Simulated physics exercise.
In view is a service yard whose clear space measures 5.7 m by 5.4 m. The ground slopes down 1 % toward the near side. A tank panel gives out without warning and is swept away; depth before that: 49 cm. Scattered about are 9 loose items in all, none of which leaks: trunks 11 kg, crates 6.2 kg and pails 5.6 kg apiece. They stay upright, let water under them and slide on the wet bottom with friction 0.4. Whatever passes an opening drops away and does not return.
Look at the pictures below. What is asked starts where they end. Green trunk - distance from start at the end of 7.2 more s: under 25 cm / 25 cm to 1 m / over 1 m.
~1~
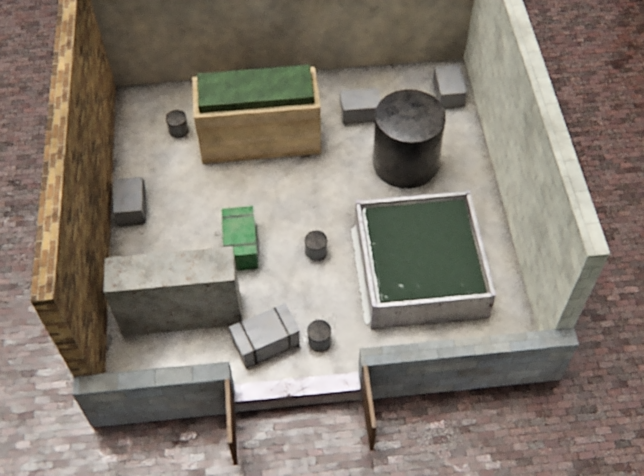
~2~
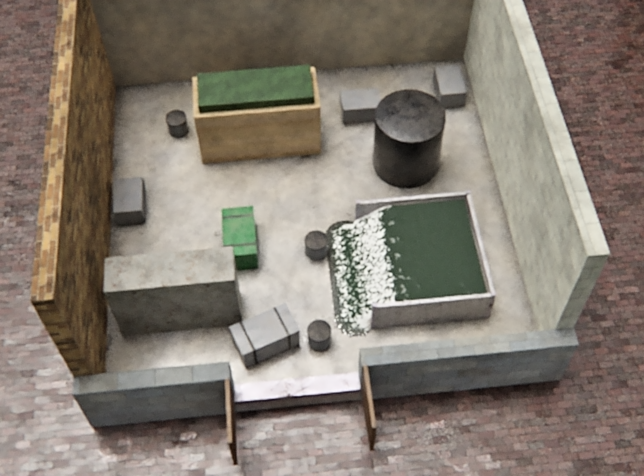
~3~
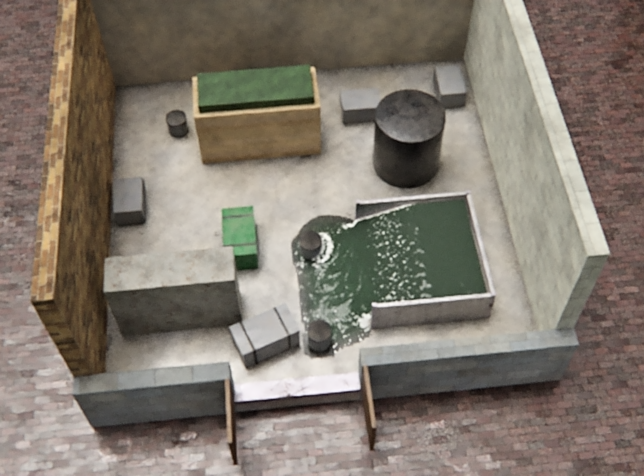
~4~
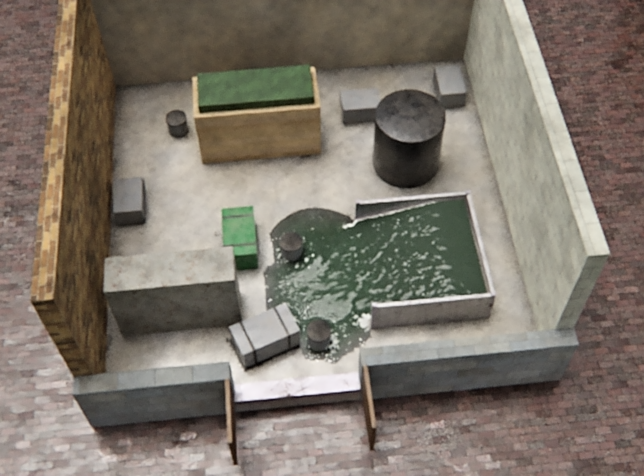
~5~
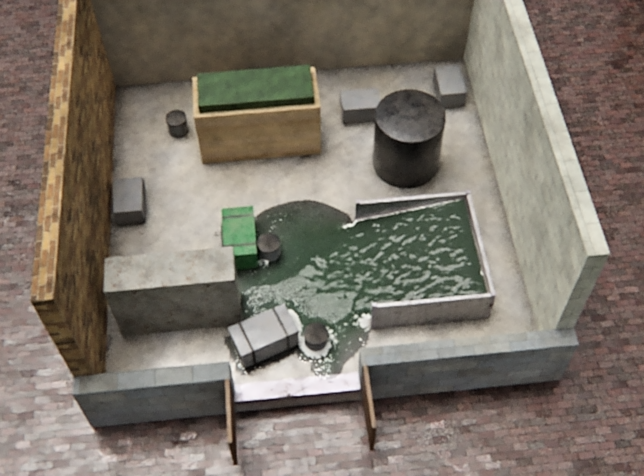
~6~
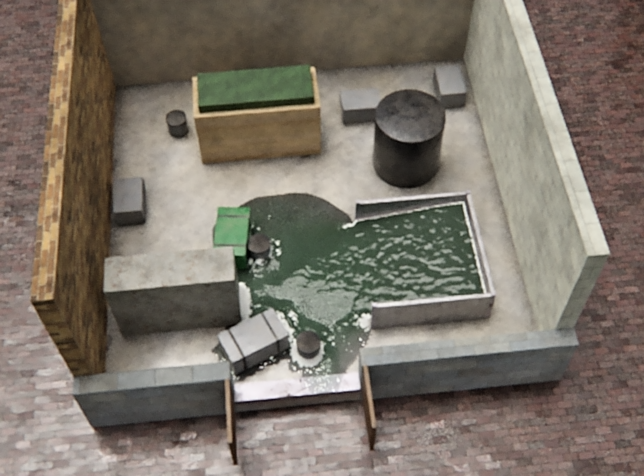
It ends well off its spot.
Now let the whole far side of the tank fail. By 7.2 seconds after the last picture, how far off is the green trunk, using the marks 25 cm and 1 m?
The green trunk drifts a bit.
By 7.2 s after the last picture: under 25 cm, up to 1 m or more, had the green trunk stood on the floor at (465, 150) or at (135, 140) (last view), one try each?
From the first place it is barely disturbed; from the second it goes well off.
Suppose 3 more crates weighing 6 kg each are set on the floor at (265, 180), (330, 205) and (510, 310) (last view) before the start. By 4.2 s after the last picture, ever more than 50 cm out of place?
In that order: Short of it, less, short of it.
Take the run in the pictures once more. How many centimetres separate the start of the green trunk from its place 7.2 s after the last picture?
Measured offset: Near 250 cm.
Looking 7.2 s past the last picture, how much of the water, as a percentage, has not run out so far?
Around 74 % of the water.
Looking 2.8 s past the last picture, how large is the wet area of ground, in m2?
Wet: Near 16 m2.
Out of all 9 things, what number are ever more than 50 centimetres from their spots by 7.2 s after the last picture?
That adds up to 7.
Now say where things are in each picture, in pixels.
The first picture shows the green trunk at (239, 230), on the bottom; water covers 2.3 m2; 0 of 9 have shifted.
The second picture shows the green trunk at (239, 230) rests on the ground; water covers 3.1 m2; 0 of 9 have shifted.
The third picture shows the green trunk at (239, 230) rests on the ground; 3.9 m2 under water; 1 of 9 have shifted.
The fourth picture shows the green trunk at (239, 230), on the bottom; 4.8 m2 under water; 1 of 9 have shifted.
The fifth picture shows the green trunk at (239, 230), on the bottom; 5.8 m2 under water; 2 of 9 have shifted.
The sixth picture shows the green trunk at (231, 231), on the bottom, 10 cm from its start; water covers 6.7 m2; 4 of 9 have shifted.
Then, 0.9 s after the last picture the green trunk is near (145, 223), 1.3 m from its start, aground; 1 of 9 are out; 1 afloat.
Then, 2.8 s after the last picture the green trunk is near (161, 149), 1.8 m from its start, afloat; 1 of 9 are out; 4 afloat.
Then, 4.8 s after the last picture the green trunk is near (181, 103), 2.5 m from its start, afloat; 1 of 9 are out; 3 afloat.
Then, 7.2 s after the last picture the green trunk is near (196, 92), 2.7 m from its start, afloat; 2 of 9 are out; 2 afloat.
